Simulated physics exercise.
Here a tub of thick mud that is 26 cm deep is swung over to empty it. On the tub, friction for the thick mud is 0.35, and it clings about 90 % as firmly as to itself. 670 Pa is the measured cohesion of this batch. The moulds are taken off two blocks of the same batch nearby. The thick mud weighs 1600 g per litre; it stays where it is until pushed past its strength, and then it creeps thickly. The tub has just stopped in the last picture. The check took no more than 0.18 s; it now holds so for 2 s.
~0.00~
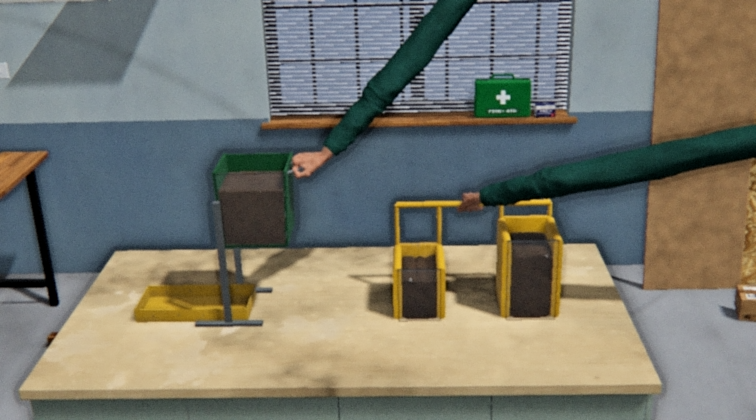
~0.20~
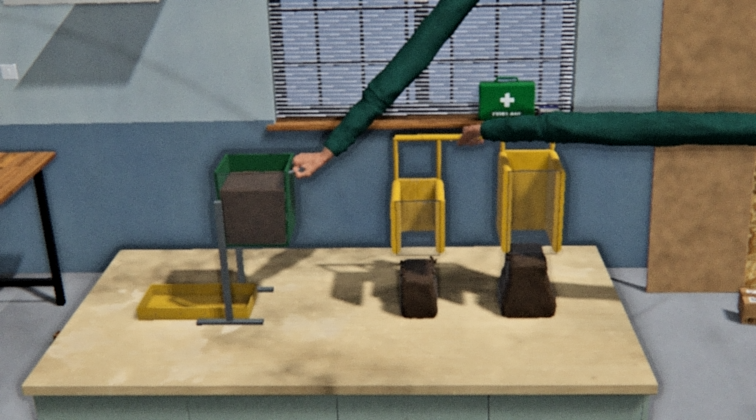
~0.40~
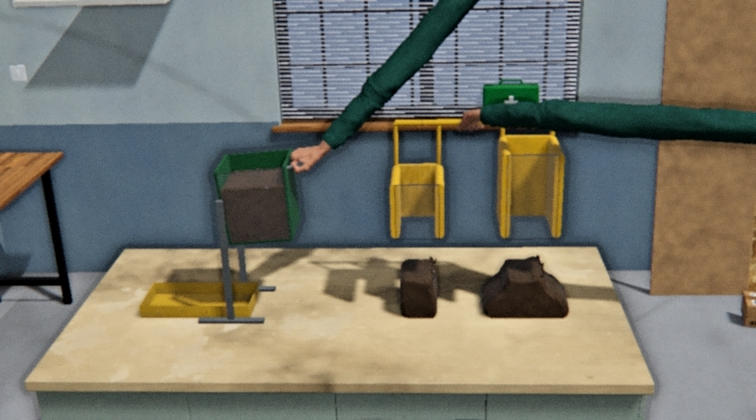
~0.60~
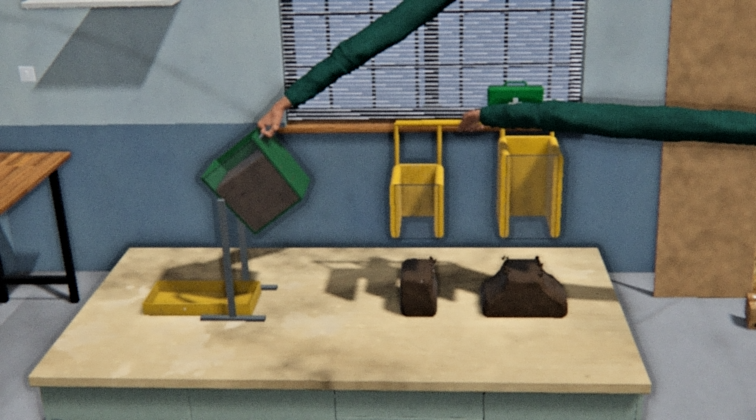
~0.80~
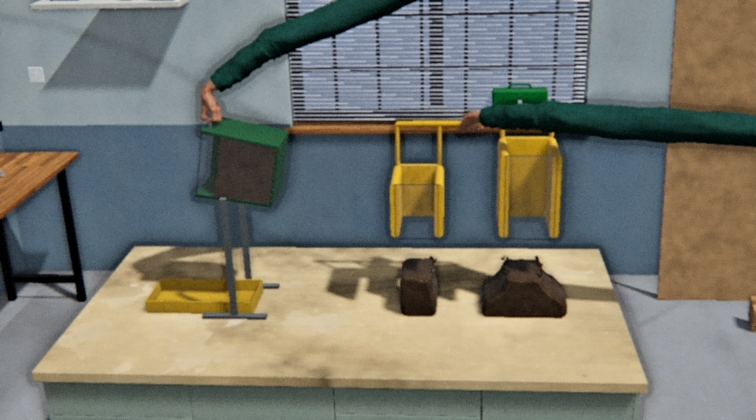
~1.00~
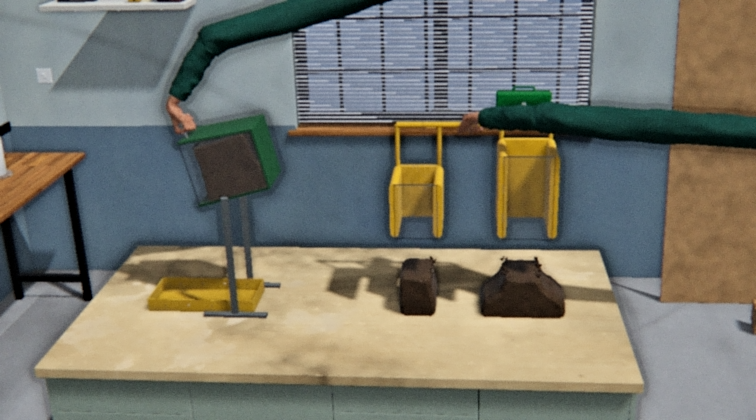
Two yellow moulds were lifted off dark mud blocks by one hand, and the taller block slumped and spread, before another hand swung the green tub of mud over leftward onto its side above a yellow tray.
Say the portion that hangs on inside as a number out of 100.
Expect roughly 41 %.
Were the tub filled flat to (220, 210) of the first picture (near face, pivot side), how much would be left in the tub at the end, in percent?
In that case, around 65 percent.
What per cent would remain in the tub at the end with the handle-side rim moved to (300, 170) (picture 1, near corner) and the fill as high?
Roughly 35 %.
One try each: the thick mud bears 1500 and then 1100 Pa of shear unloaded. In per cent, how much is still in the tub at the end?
Try one gives 100 per cent, try two gives 100 per cent.
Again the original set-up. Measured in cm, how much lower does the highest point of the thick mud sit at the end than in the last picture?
About 14 cm.
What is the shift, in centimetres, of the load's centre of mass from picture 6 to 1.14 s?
I'd put the distance at about 6 centimetres.
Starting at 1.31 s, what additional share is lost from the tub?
My estimate is near 14 in a hundred.
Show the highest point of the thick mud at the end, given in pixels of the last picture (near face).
Looking at the last picture, I'd put it at about (246, 173).
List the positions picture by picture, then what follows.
Handle-side rim at (283, 172), tilt 0 degrees; crest of the thick mud at (220, 191); block heights 16 cm, 25 cm (left to right), in the first frame.
Handle-side rim at (284, 173), tilt 0 degrees; crest of the thick mud at (222, 190); block heights 16 cm, 21 cm (left to right), in the second frame.
Handle-side rim at (282, 168), tilt 4 degrees; crest of the thick mud at (278, 186); block heights 16 cm, 16 cm (left to right), in the third frame.
Handle-side rim at (251, 140), tilt 37 degrees; crest of the thick mud at (261, 157); block heights 15 cm, 16 cm (left to right), in the fourth frame.
Handle-side rim at (201, 133), tilt 79 degrees; crest of the thick mud at (225, 139); block heights 15 cm, 16 cm (left to right), in the fifth frame.
Handle-side rim at (179, 146), tilt 103 degrees; crest of the thick mud at (239, 136); block heights 15 cm, 16 cm (left to right), in the sixth frame.
After 1.14 s, the tub is at 103 degrees and holds 91 %.
After 1.31 s, the tub is at 103 degrees and holds 55 %.
After 1.48 s, the tub is at 103 degrees and holds 41 %.
After 1.65 s, the tub is at 103 degrees and holds 41 %.
After 3.00 s, the tub is at 103 degrees and holds 41 %.
